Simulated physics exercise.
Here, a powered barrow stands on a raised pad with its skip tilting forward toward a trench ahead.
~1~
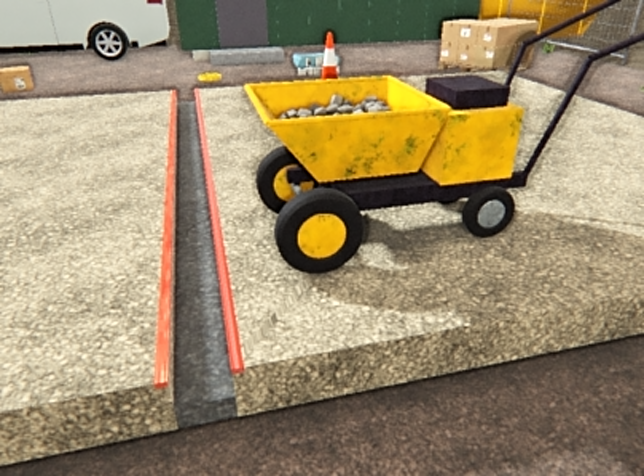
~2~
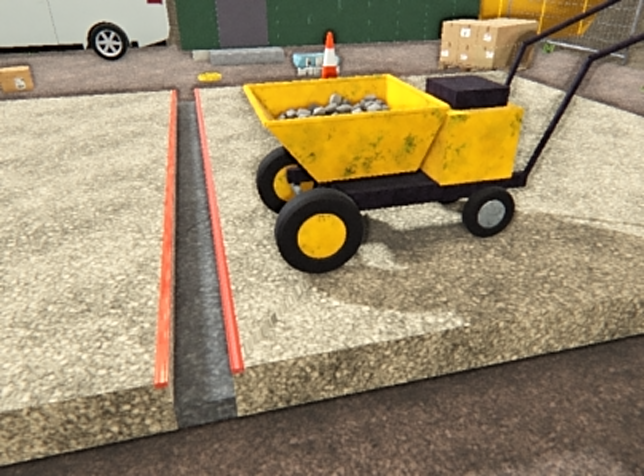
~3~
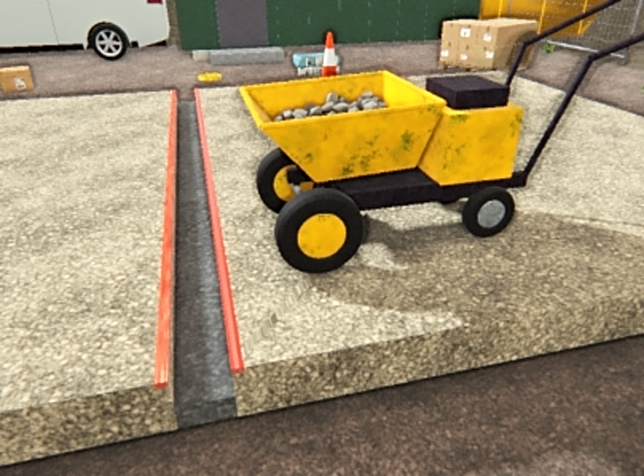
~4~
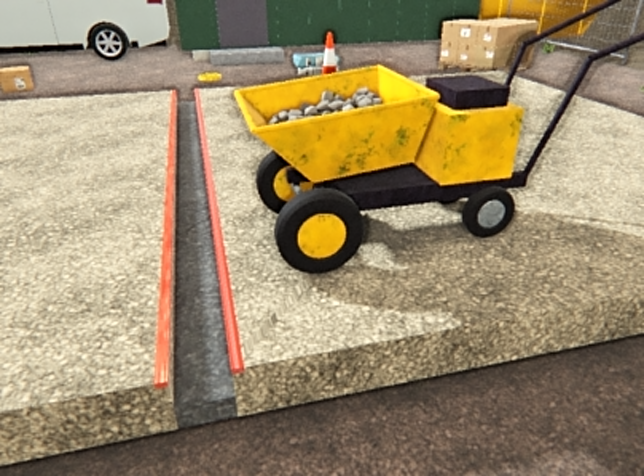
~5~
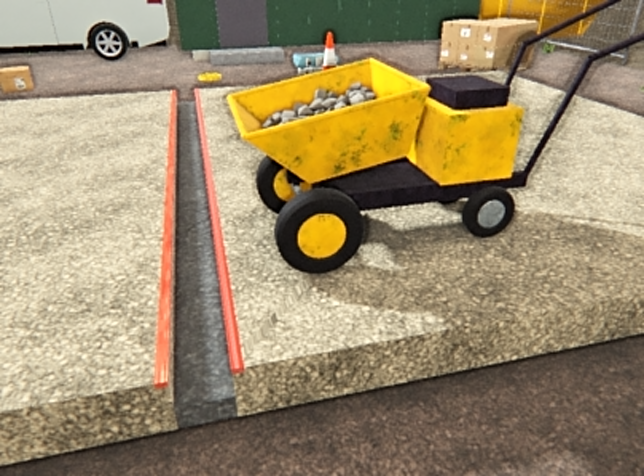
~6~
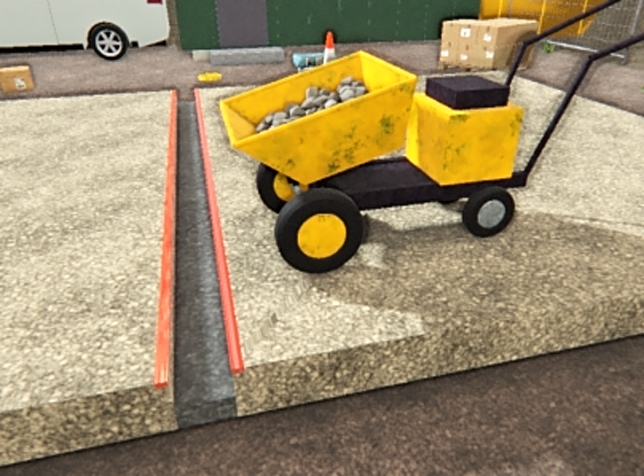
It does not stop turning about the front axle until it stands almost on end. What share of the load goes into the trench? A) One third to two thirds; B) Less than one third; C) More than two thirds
(A) One third to two thirds.
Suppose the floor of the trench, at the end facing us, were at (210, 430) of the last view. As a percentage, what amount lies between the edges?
I'd say roughly 60 in a hundred.
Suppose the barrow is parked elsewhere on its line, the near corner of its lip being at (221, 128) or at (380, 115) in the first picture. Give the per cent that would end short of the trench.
That works out to 0 per cent for the first position and 60 per cent for the second.
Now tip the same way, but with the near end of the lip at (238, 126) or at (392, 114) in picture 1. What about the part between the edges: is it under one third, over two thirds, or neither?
So the first position comes out as under a third, the second as less than a third.
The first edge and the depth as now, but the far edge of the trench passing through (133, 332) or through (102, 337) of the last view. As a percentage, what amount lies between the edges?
Close to 90 per cent in the first, close to 100 per cent in the second.
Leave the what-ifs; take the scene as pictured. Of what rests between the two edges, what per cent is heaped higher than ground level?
My best guess is some 25 per cent.
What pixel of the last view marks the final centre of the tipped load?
I'd put the middle somewhere around (177, 252).
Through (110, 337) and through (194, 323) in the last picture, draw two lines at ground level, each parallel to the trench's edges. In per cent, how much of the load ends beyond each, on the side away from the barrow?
Roughly 20 and 70 percent.
Soon after the last picture, skip tipped steeply; all in the skip.
A little later, skip tipped right over; nearly all in the skip; a stray few in or heaped over the trench; a stray few beyond it.
Later still, skip tipped right over; about a quarter in the skip; about a third in or heaped over the trench; about a third beyond it.
By the end, skip tipped right over; a small part in the skip; about half in or heaped over the trench; about a third beyond it.
